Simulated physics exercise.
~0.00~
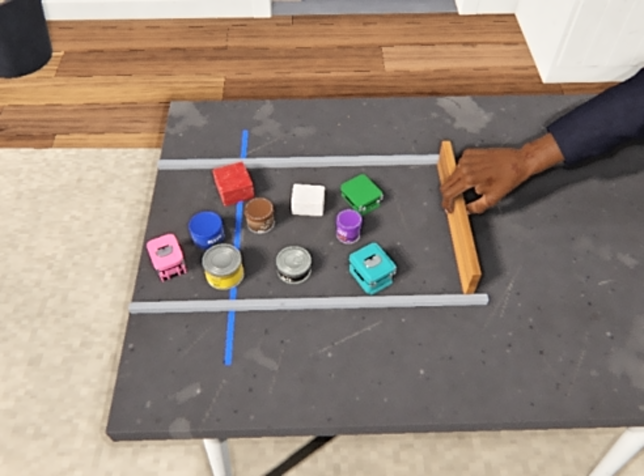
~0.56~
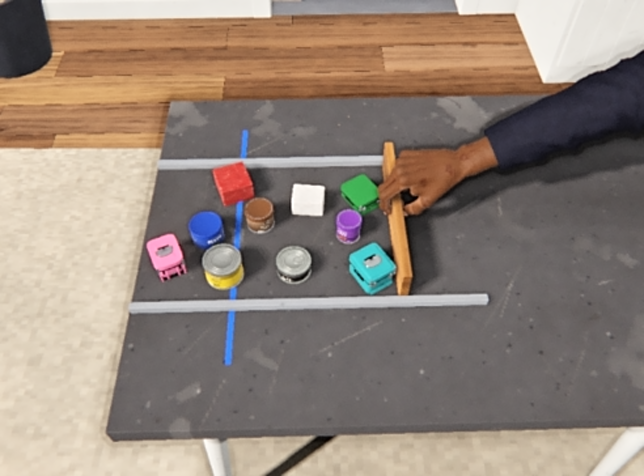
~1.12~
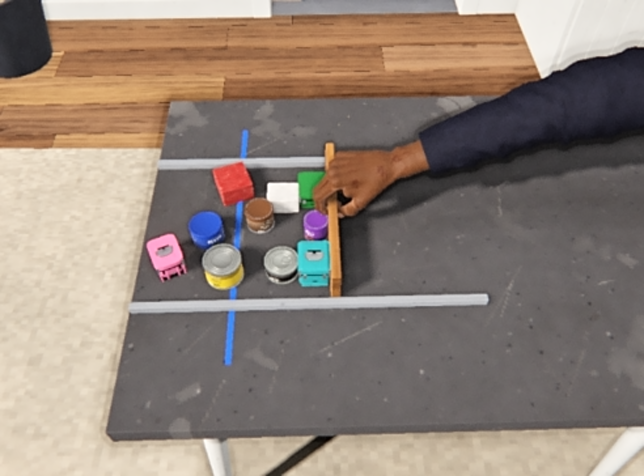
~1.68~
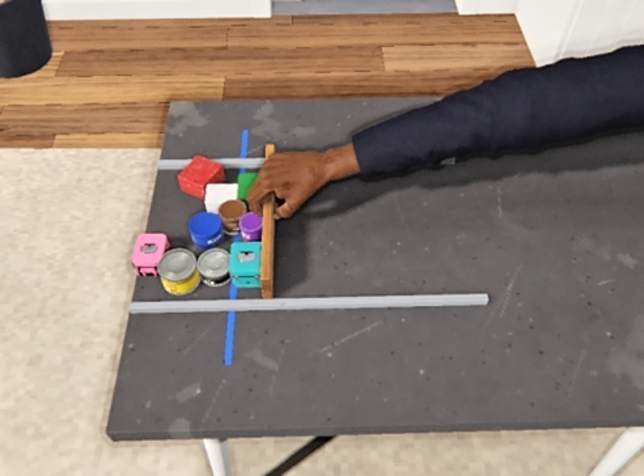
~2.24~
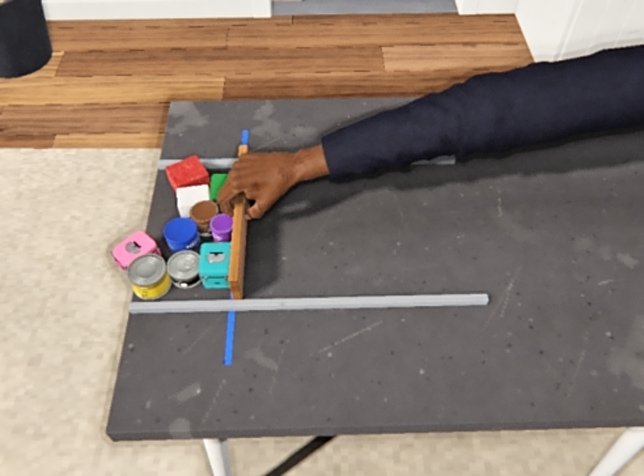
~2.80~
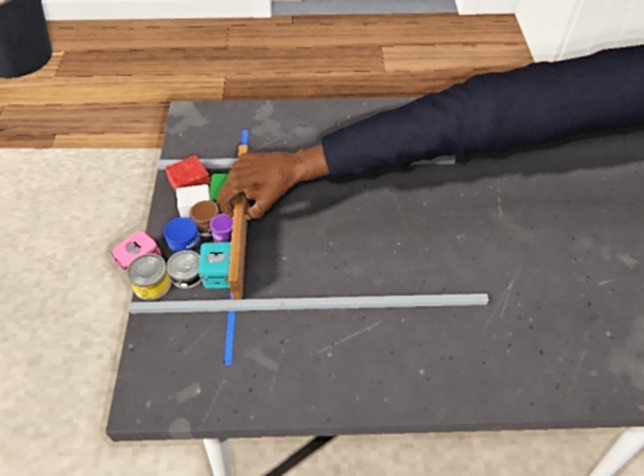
The video shows a hand sliding an upright wooden board leftward between two rails on a dark table, gathering colorful blocks, cases and small pots into a cluster. The board stops at the blue tape line, with the objects crowded near the left edge and none falling off.
